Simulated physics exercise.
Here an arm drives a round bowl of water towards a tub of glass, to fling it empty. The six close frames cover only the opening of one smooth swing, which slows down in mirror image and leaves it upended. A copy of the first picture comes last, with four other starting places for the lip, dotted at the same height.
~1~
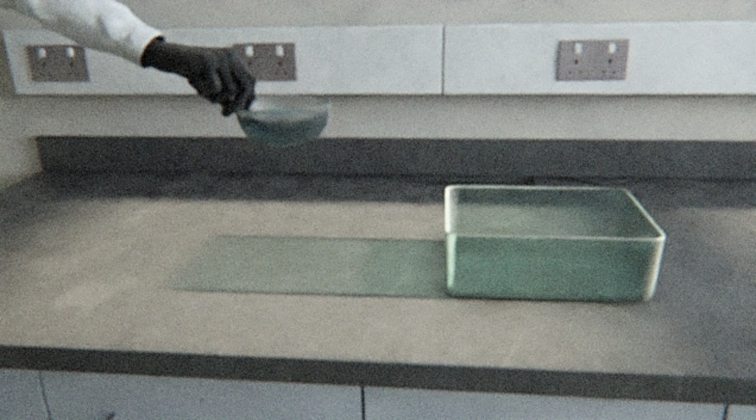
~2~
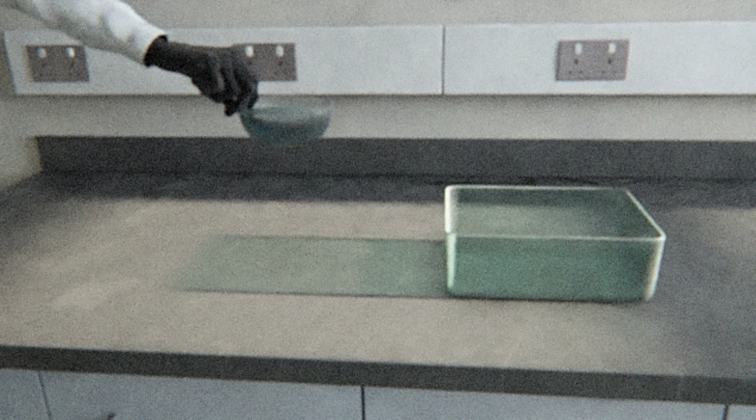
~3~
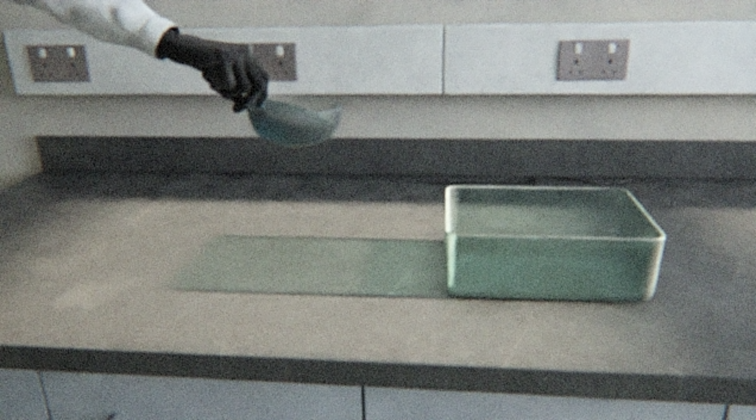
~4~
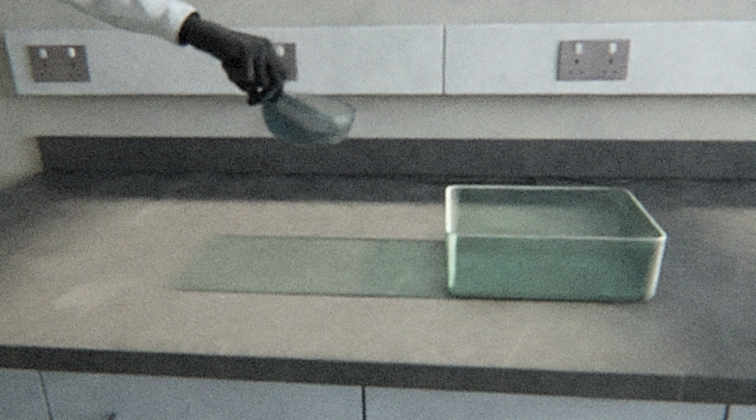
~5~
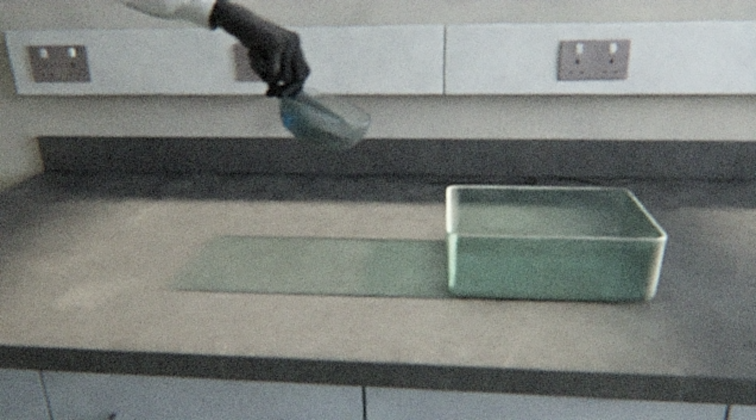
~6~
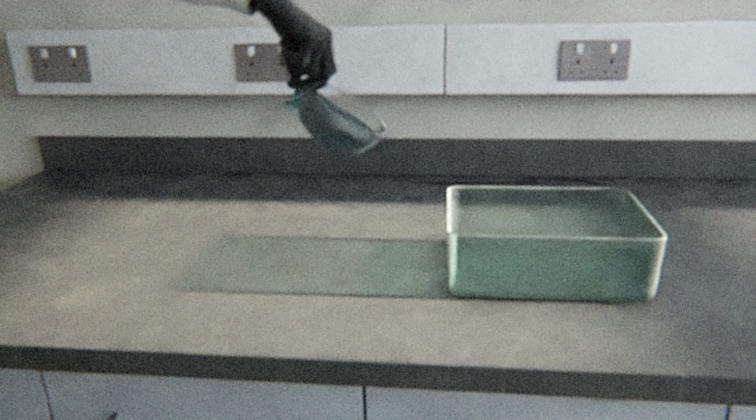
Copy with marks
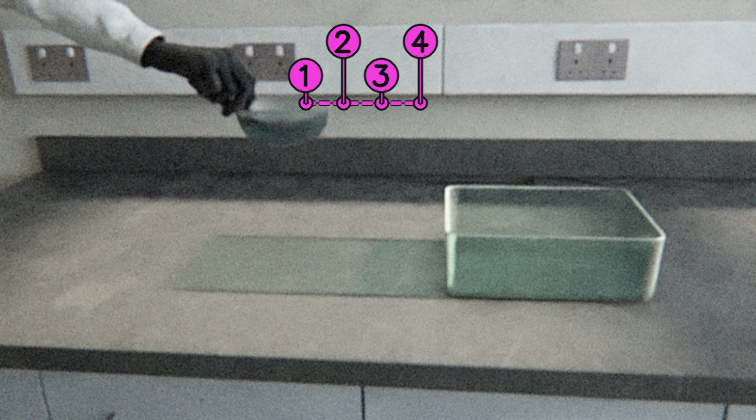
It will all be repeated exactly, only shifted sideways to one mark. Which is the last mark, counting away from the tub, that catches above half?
1 is the one.
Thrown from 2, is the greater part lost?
No, not at all.
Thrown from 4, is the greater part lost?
No, not at all.
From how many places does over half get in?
All of the four.
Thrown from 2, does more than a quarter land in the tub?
Yes, it does.
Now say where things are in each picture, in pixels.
The first picture shows upright, lip at (327, 103); tub from (446, 292) to (651, 299); nothing has left yet.
The second picture shows upright, lip at (330, 103); nothing has left yet.
The third picture shows tipped about 4°, lip at (339, 106); nothing has left yet.
The fourth picture shows tipped about 12°, lip at (354, 112); water is over the rim, down to (274, 95).
The fifth picture shows tipped about 21°, lip at (370, 121); water is over the rim, down to (279, 96).
The sixth picture shows tipped about 33°, lip at (385, 130); water is over the rim, down to (289, 108).
In magenta, 1 at (305, 103); 2 at (343, 103); 3 at (381, 103); 4 at (420, 103).
With 1, about 66 % lands in the tub, 28 % falls short and 7 % goes beside or beyond.
With 2, about 80 % lands in the tub, 9 % falls short and 11 % goes beside or beyond.
With 3, about 80 % lands in the tub, 6 % falls short and 14 % goes beside or beyond.
With 4, about 90 % lands in the tub, 7 % falls short and 3 % goes beside or beyond.
